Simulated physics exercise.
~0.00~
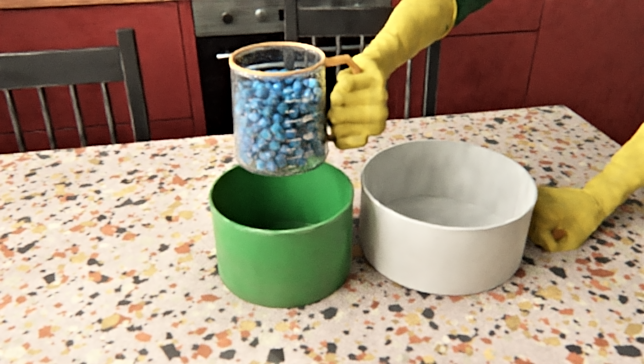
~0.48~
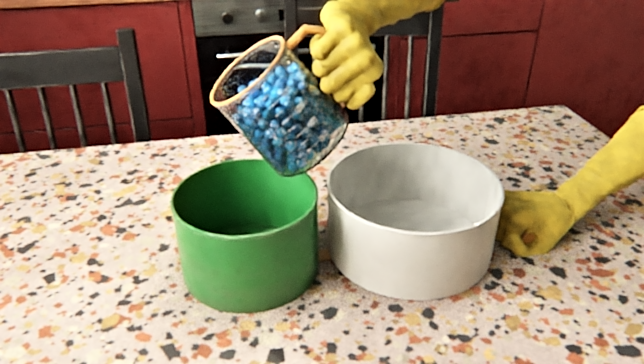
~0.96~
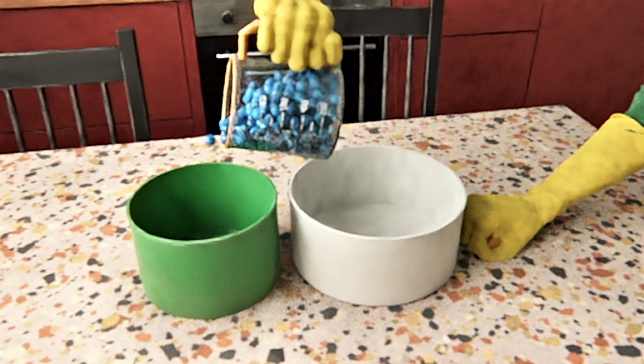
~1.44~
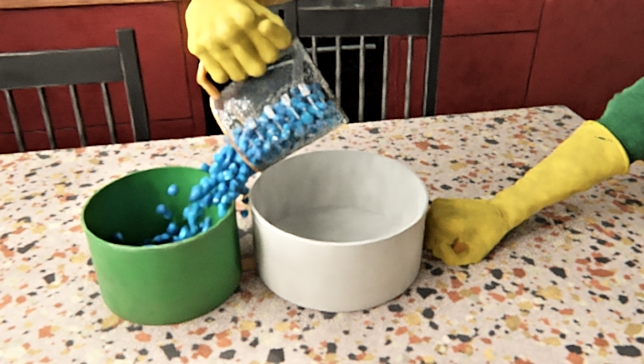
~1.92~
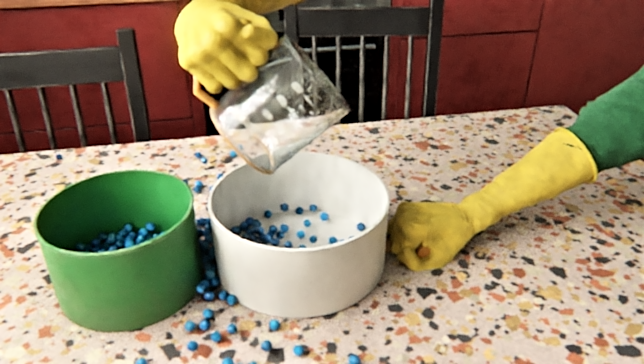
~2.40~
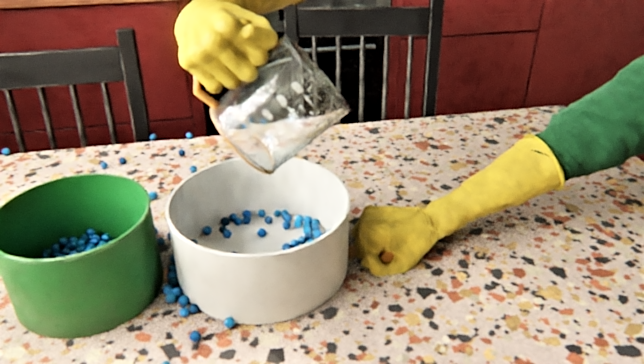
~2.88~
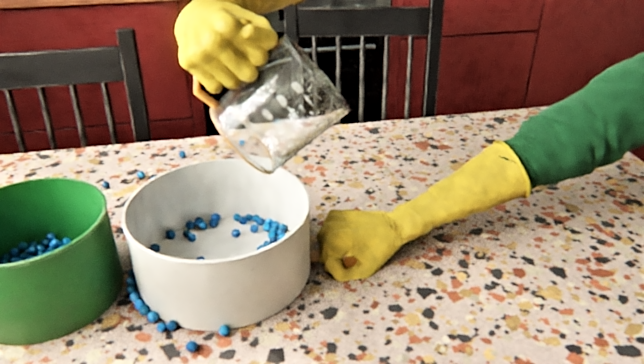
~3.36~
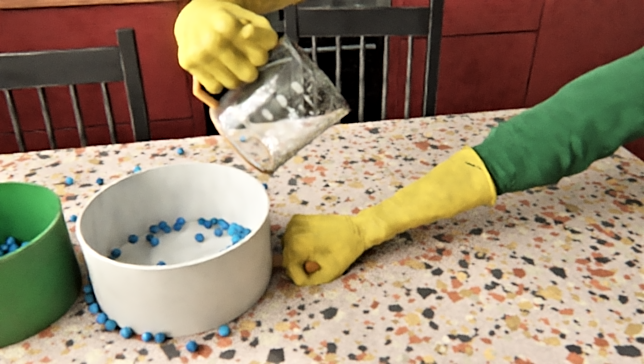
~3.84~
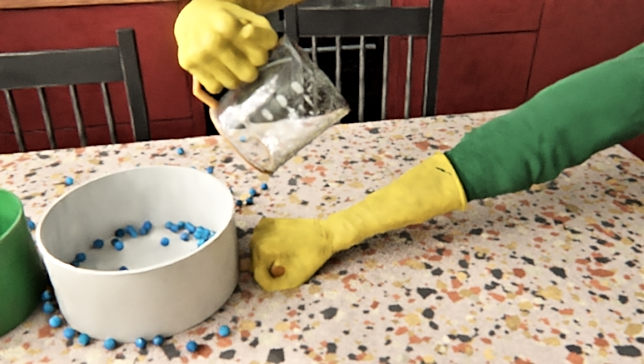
Blue pebbles poured from a clear jug tipped by a yellow-gloved hand while another gloved hand slid the green and white pots left, and most landed in the green pot, with some in the white one and others scattered on the speckled table.
